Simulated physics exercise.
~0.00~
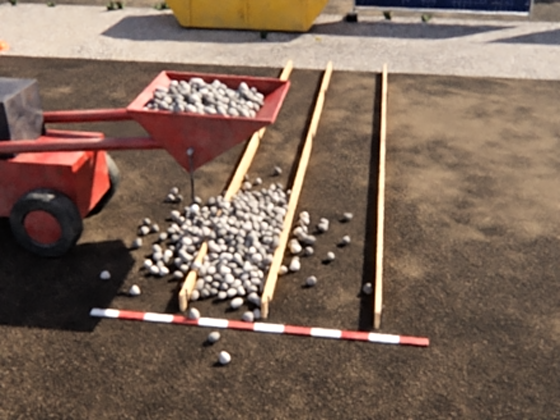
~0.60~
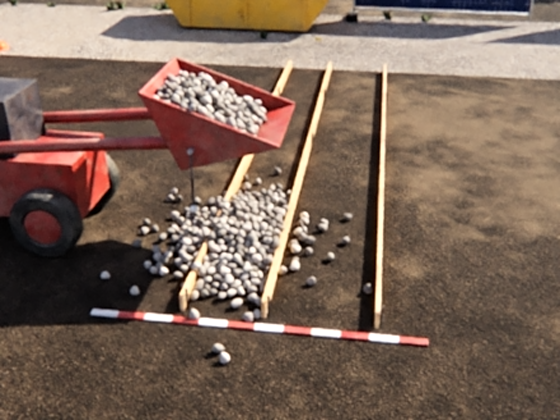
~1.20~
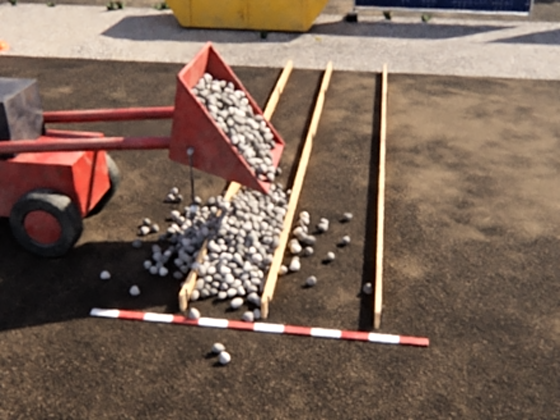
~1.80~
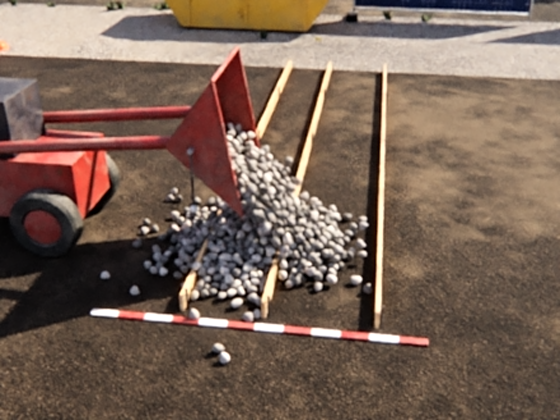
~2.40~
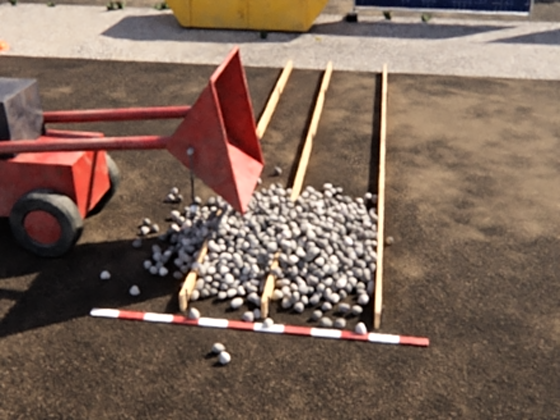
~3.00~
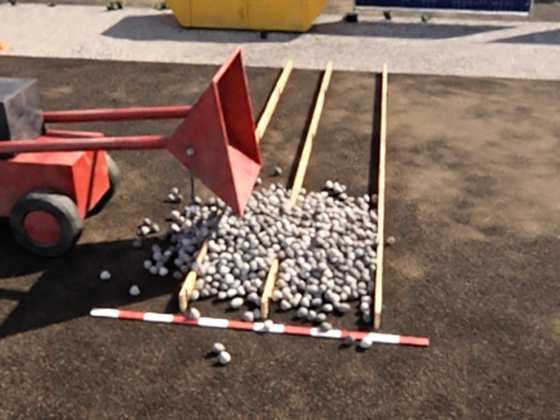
A red bucket on the arms of a small loader, heaped with rounded grey stones, hangs over a pile already lying across pale boards on dark ground. It tips forward to the right, gently at first, and its load shifts toward the lower lip. As it steepens, stones begin to spill, then pour onto the old pile and spread rightward over the middle board. The bucket empties and stays steeply tilted while the stones settle. At the end they cover both strips between the three boards, mostly stopping at the right-hand board, behind a red and white staff.
